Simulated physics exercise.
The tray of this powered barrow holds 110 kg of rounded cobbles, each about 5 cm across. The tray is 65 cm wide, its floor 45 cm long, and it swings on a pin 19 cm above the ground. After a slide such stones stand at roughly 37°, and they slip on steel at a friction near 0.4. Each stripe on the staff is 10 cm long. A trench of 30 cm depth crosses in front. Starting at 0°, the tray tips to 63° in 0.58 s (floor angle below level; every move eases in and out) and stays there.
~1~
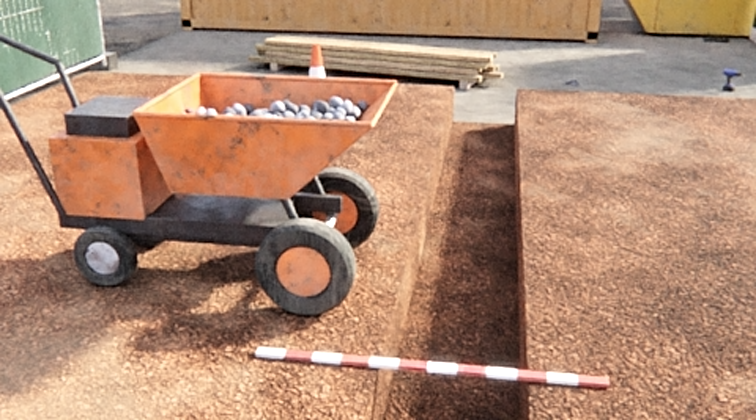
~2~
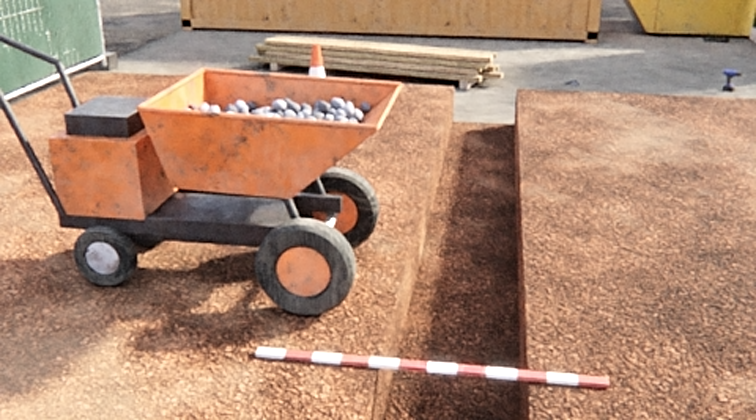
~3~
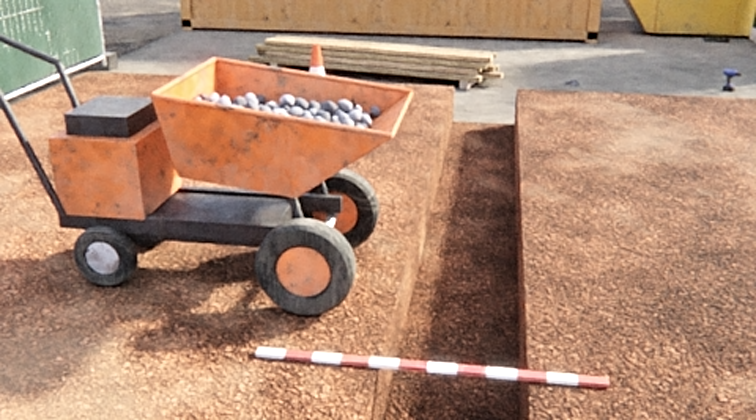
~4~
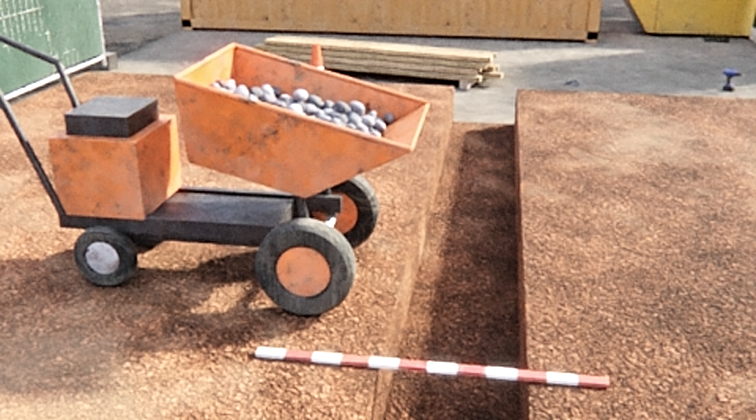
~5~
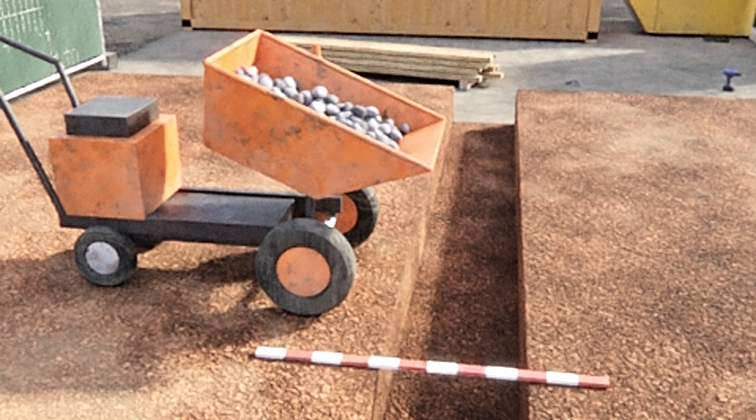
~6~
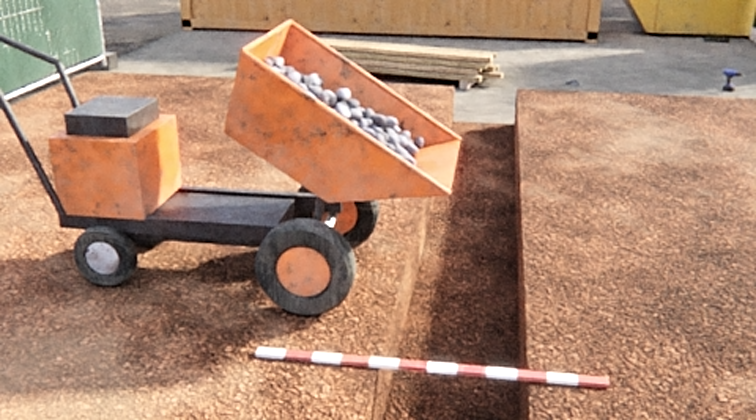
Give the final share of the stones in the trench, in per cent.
About 43 per cent.
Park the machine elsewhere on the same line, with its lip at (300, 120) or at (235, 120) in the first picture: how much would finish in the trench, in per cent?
About 95 and 90 per cent.
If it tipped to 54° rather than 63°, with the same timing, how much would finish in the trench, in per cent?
Then about 45 per cent.
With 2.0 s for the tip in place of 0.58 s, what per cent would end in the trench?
In that case some 70 per cent.
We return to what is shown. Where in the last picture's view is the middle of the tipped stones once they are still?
Their middle is at about (553, 292).
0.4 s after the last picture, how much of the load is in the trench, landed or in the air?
About 10 per cent by then.
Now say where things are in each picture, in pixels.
In the first frame, the tray is at 0°, its lip at (372, 125); the top of the load is at (321, 109).
In the second frame, the tray is at 2°, its lip at (378, 128); the top of the load is at (300, 110).
In the third frame, lip at (392, 136), floor tilted 7°, highest stones at (249, 104).
In the fourth frame, the tray is at 14°, its lip at (411, 150); the top of the load is at (237, 92).
In the fifth frame, lip at (431, 170), floor tilted 23°, highest stones at (250, 81).
In the sixth frame, lip at (449, 194), floor tilted 33°, highest stones at (275, 71).
Then, 0.1 s after the last picture the floor is at 53°, 100 % in the tray; the foremost stones are at (440, 210).
Then, 0.4 s after the last picture the floor is at 63°, 86 % in the tray, 12 % in the trench, 2 % past the trench; the foremost stones are at (535, 270).
Then, 0.7 s after the last picture the floor is at 63°, 27 % in the tray, 21 % in the trench, 52 % past the trench; the foremost stones are at (724, 320).
Then, 2.7 s after the last picture the floor is at 63°, 0 % in the tray, 43 % in the trench, 57 % past the trench; the foremost stones are past the picture's edge.
